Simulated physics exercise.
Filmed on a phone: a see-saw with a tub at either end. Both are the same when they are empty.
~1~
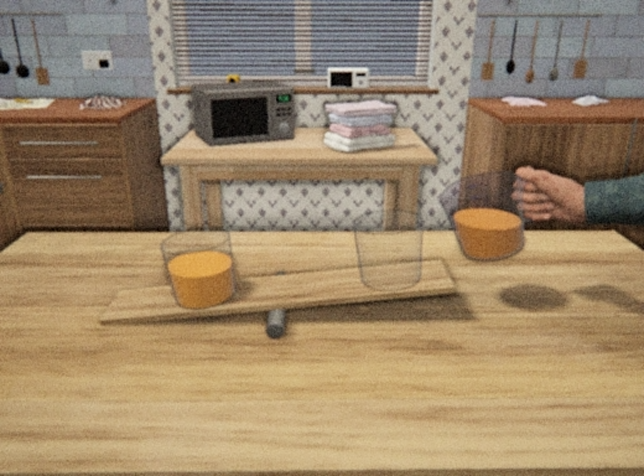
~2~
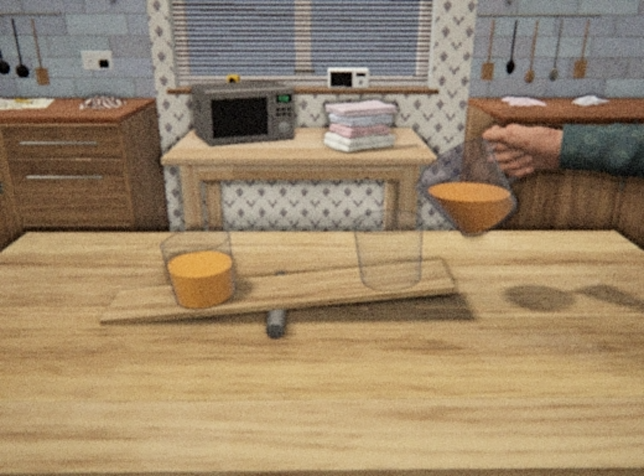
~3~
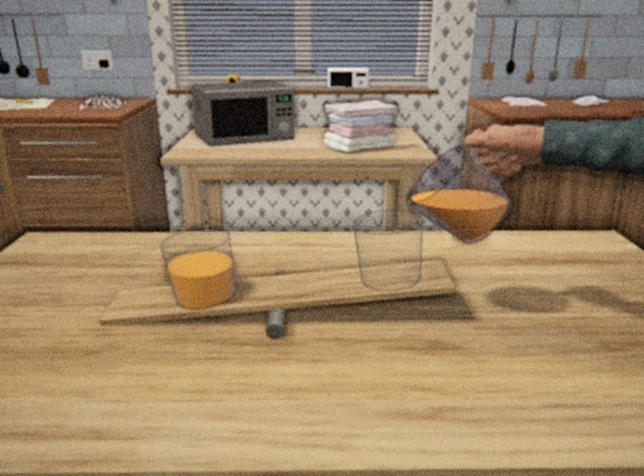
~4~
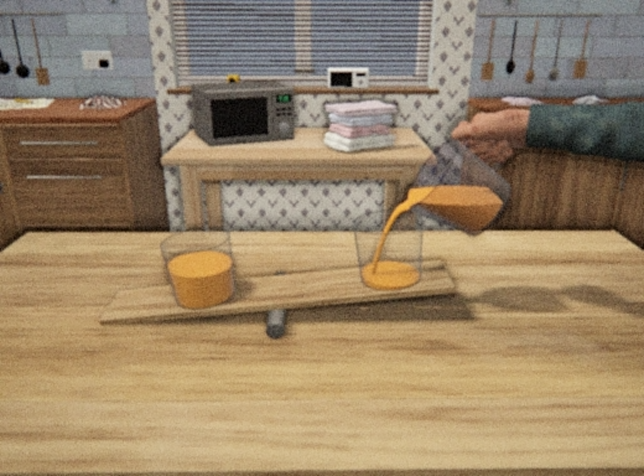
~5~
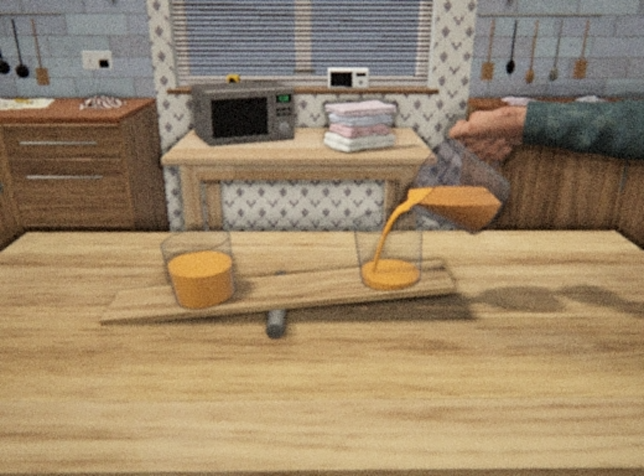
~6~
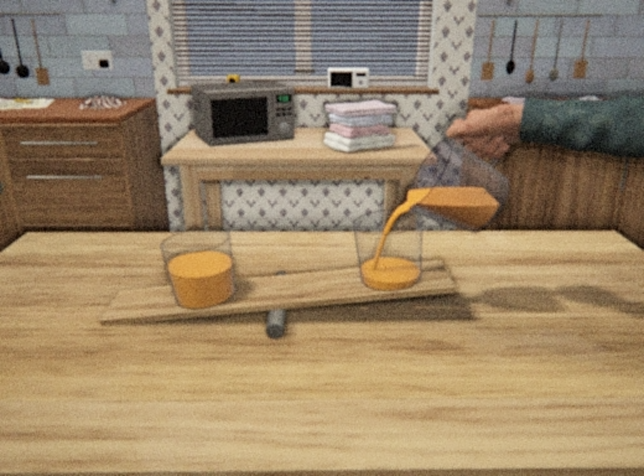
A hand brought a clear jug of orange liquid in from the right, tilted it, and poured a thin stream into the empty tub on the raised right end of a see-saw, which stayed still.
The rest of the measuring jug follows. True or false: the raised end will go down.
True.
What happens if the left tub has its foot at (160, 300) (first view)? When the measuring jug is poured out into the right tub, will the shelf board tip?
Then it stays put.
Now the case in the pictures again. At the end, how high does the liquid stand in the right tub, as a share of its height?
Close to 45 in every hundred of its height.
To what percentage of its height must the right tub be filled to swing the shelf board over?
About 25 per cent, I think.
Soon after, the right tub is about a quarter full; the shelf board has swung over, and that end is down.
Later, the right tub is about a third full; the shelf board has swung over, and that end is down.
In the end, the right tub is about half full; the shelf board has swung over, and that end is down.
